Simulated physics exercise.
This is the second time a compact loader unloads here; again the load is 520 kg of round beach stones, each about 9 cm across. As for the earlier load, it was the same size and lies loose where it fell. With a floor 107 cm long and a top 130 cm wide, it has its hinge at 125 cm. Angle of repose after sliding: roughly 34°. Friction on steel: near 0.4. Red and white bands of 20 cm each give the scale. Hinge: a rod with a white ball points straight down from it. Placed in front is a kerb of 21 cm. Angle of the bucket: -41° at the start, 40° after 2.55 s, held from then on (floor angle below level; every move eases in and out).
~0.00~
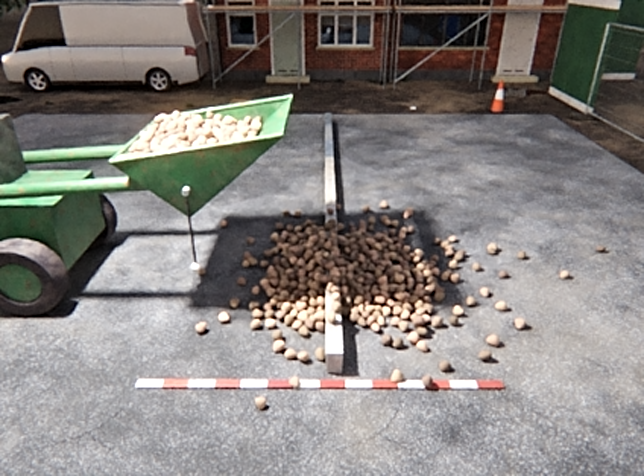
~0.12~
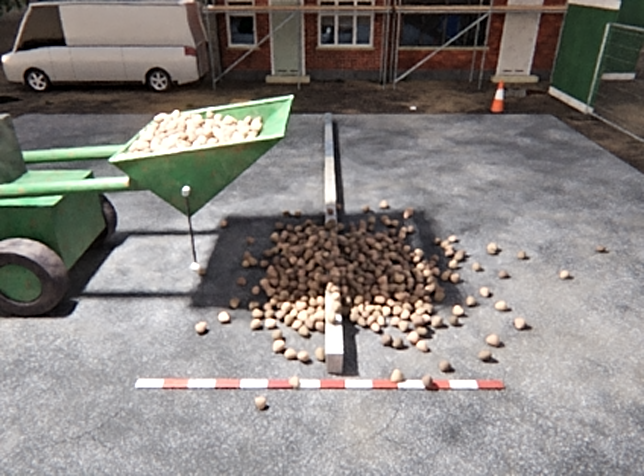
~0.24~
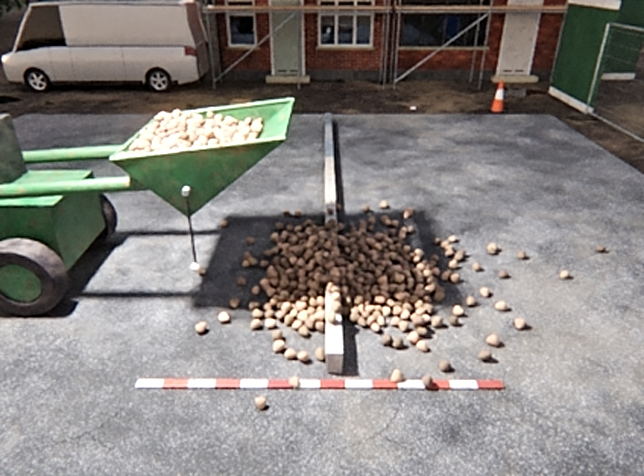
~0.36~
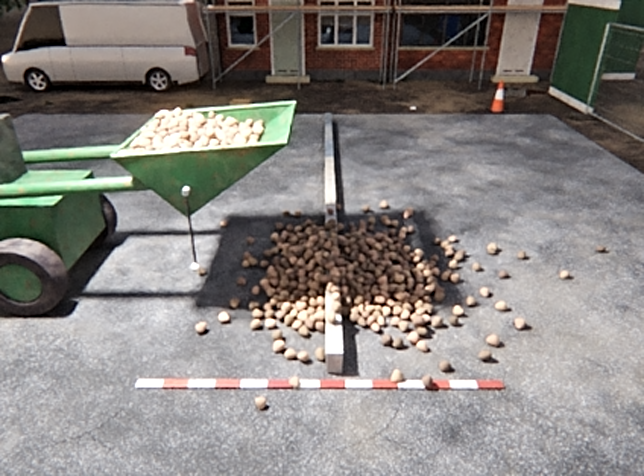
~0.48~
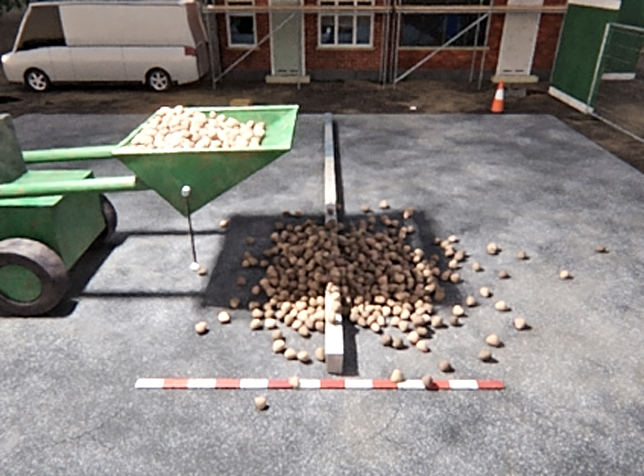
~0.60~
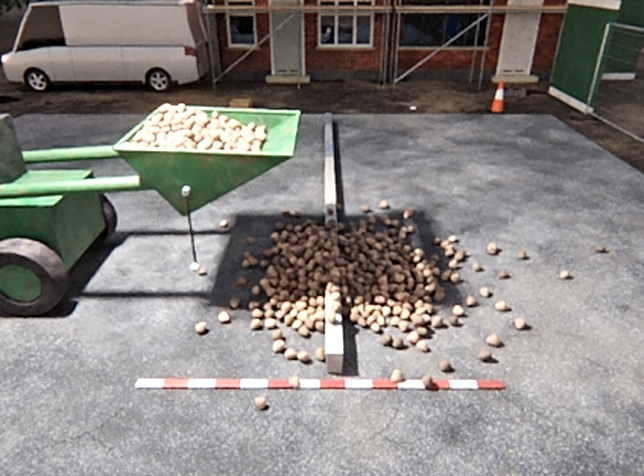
A green loader's bucket, heaped with round, pale stones, slowly tilted a little back toward level beside a loose pile of similar stones spread across a kerb, which stayed still throughout.
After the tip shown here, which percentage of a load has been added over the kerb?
Roughly 22 out of 100.
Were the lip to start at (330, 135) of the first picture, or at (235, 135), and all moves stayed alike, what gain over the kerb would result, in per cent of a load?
I'd say close to 85 per cent for one and close to 0 per cent for the other, in that order.
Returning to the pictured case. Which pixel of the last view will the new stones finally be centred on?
Around (304, 261).
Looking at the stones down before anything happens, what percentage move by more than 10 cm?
I'd say roughly 20 per cent of them.
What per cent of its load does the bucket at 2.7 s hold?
About 10 per cent.
After 1.9 s the floor is at 27°; in per cent of one load, 92 in the bucket, 57 on this side of the kerb, 51 over the kerb; the foremost stones are at (525, 270).
After 2.7 s the floor is at 40°; in per cent of one load, 9 in the bucket, 125 on this side of the kerb, 66 over the kerb; the foremost stones are at (525, 270).
After 3.0 s the floor is at 40°; in per cent of one load, 0 in the bucket, 128 on this side of the kerb, 71 over the kerb; the foremost stones are at (525, 270).
After 5.8 s the floor is at 40°; in per cent of one load, 0 in the bucket, 127 on this side of the kerb, 73 over the kerb; the foremost stones are at (525, 270). Net gain over the kerb, 22.
